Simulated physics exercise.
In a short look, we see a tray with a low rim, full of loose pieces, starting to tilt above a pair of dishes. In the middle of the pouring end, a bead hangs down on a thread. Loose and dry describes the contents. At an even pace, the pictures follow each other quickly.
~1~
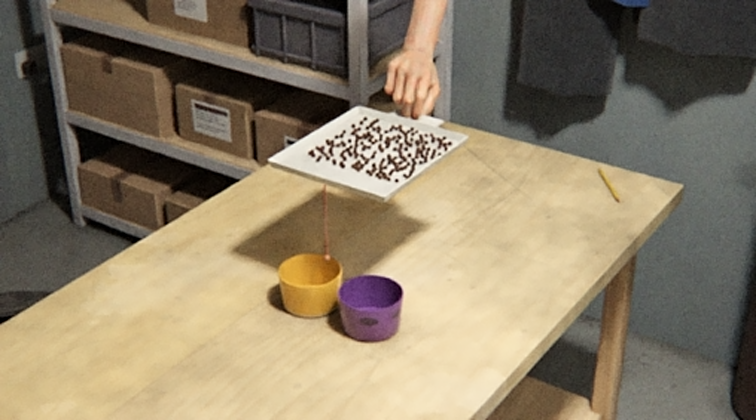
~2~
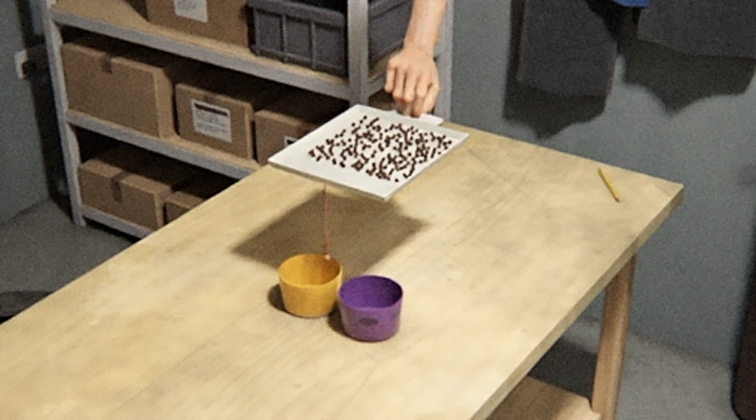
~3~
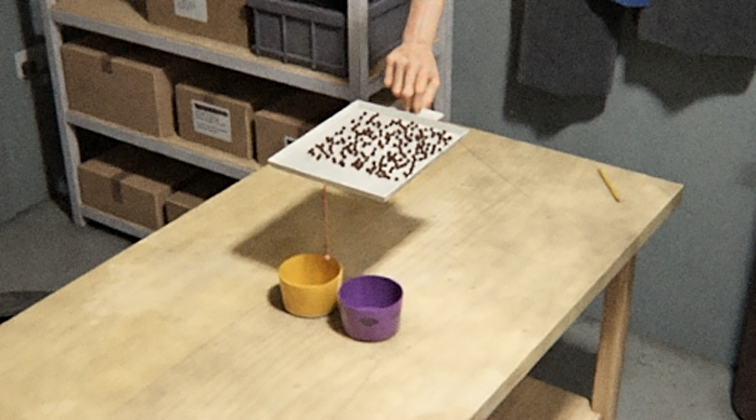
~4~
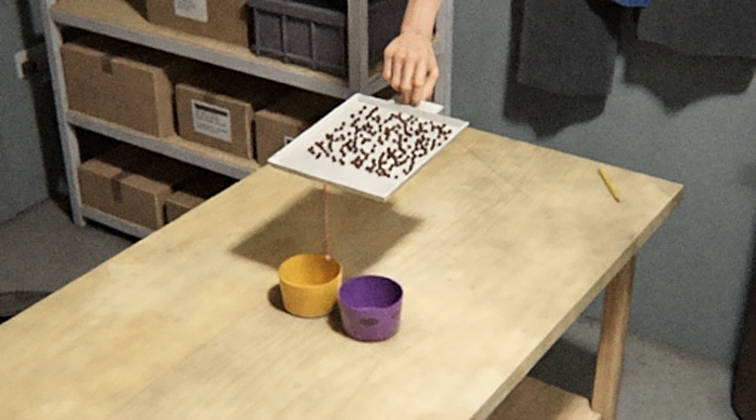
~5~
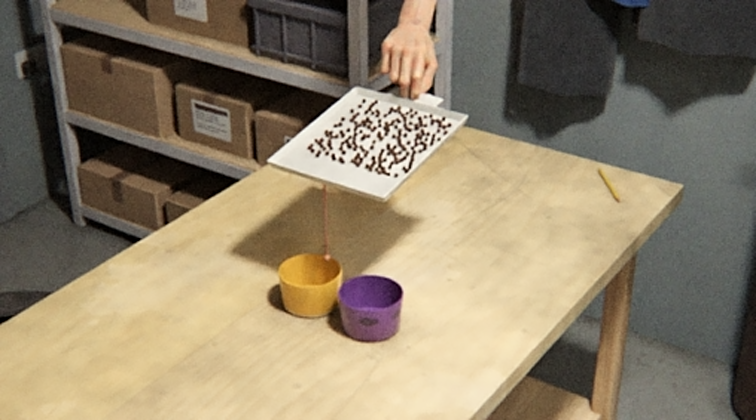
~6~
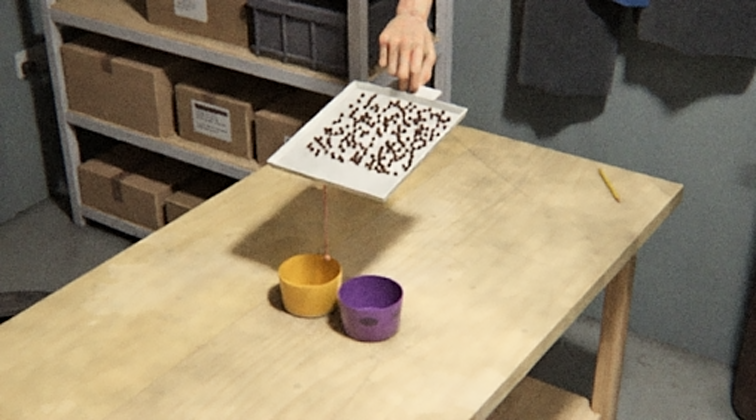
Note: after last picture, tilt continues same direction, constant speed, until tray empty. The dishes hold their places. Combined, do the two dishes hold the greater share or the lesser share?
The greater share.
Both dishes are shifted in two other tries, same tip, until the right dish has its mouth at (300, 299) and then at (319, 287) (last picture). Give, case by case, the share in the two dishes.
Around 20 and then 80 per cent.
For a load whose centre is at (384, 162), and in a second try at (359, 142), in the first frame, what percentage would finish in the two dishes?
Roughly 70 per cent, and 60 per cent.
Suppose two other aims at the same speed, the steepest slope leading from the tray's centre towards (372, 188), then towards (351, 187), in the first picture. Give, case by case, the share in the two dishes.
For the first aim it is 80 in a hundred, for the second 90 in a hundred.
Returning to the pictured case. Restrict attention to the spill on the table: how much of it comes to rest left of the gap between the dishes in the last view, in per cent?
Near 100 in a hundred.
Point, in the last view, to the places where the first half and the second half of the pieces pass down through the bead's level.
For the early half I get (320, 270), and for the late half (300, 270).
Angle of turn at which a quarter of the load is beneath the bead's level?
Close to 95° of tilt at that moment.
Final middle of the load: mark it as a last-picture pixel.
Last view, resting centre - approx. (310, 305).
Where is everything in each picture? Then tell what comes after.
In the first picture, corners of the pouring end at (271, 159) and (384, 195), level; middle of the load at (382, 150), allspice berries; left dish at (292, 298); right dish at (353, 321); bead on its thread at (327, 258).
In the second picture, corners of the pouring end at (271, 160) and (384, 195), level; middle of the load at (382, 149).
In the third picture, corners of the pouring end at (271, 160) and (383, 195), tipped barely, level across its low end; middle of the load at (382, 147).
In the fourth picture, corners of the pouring end at (271, 160) and (383, 195), tipped a little, level across its low end; middle of the load at (382, 143).
In the fifth picture, corners of the pouring end at (271, 160) and (383, 195), tipped a little, level across its low end; middle of the load at (382, 139).
In the sixth picture, corners of the pouring end at (270, 161) and (383, 196), tipped a little, level across its low end; middle of the load at (381, 135); left dish at (292, 298); right dish at (353, 321).
Soon, tray tipped steeply; nearly all on the tray; a stray few in the right dish; a stray few in the left dish; a stray few outside both; a stray few in the air.
A while on, tray tipped right over; about a quarter on the tray; a small part in the right dish; a small part in the left dish; a stray few outside both; about half in the air.
Towards the end, tray tipped past a quarter turn; about a quarter in the right dish; about half in the left dish; about a third outside both.
Finally, tray tipped past a quarter turn; about a quarter in the right dish; about half in the left dish; about a third outside both.
